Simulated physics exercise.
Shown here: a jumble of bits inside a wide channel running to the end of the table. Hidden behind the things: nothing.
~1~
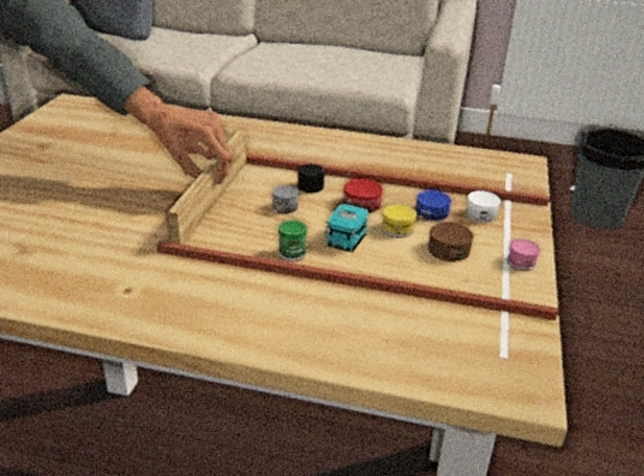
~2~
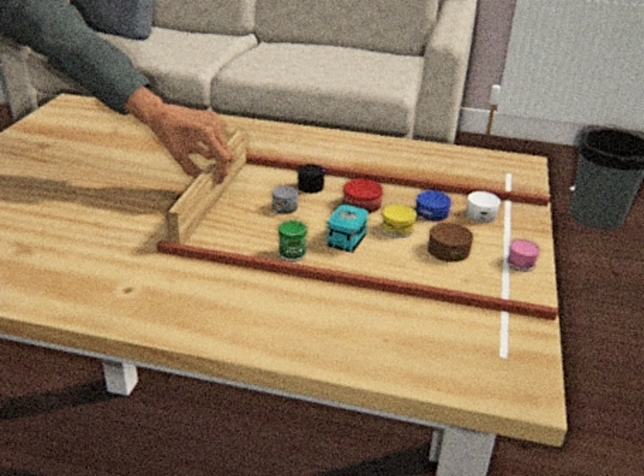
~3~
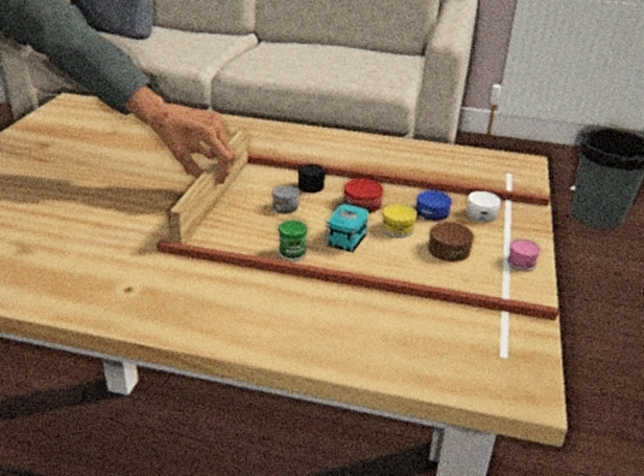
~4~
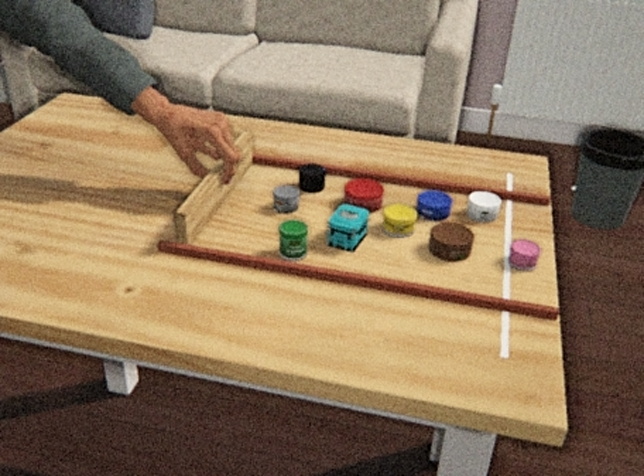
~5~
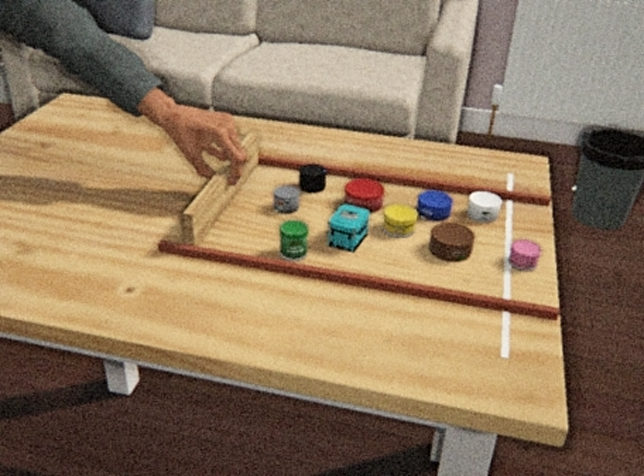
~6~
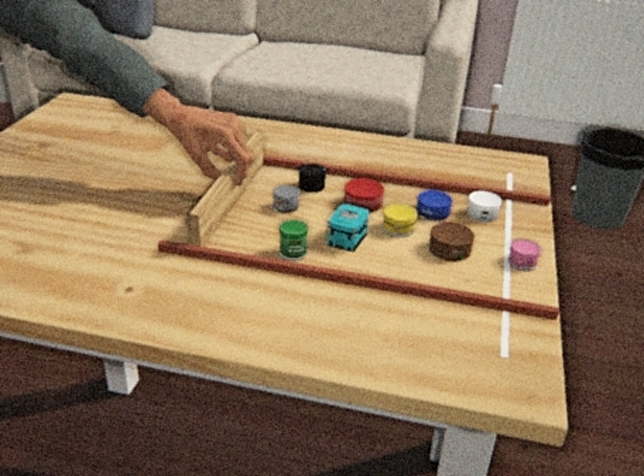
On a wooden table in front of a pale sofa, a hand holds a wooden board upright between two reddish strips, left of a scattering of colourful little containers. At first the board barely moves, then the hand slides it slightly right, while the containers stay where they are.
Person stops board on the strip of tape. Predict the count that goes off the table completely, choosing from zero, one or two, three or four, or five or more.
Most likely three, perhaps four, will tumble off the end.
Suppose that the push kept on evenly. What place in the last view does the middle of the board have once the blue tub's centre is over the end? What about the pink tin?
Middle approx. at (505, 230), then approx. at (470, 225).
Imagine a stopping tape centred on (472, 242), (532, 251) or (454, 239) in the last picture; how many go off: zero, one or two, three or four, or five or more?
Place by place: One or two, then 5 or more, then no fall at all.
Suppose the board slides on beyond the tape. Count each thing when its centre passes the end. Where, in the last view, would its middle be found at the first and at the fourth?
For the first, roughly (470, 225); for the next, roughly (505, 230).
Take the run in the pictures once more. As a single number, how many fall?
4.
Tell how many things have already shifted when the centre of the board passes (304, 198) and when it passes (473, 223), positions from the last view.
At that stage 3; at the next, 10.
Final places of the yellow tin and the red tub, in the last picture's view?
Near (552, 246) and (530, 219).
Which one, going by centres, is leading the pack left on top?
Foremost: The yellow tin.
Soon after, none off yet; pink tin at rest near (524, 255); white tub at rest near (484, 207); brown tub at rest near (451, 242).
Then, none off yet; pink tin at rest near (524, 255); white tub moved about its own width near (509, 207); brown tub moved about its own width near (477, 251).
At rest, the number that fall off is three or four; fallen, blue tub, brown tub, white tub and pink tin.
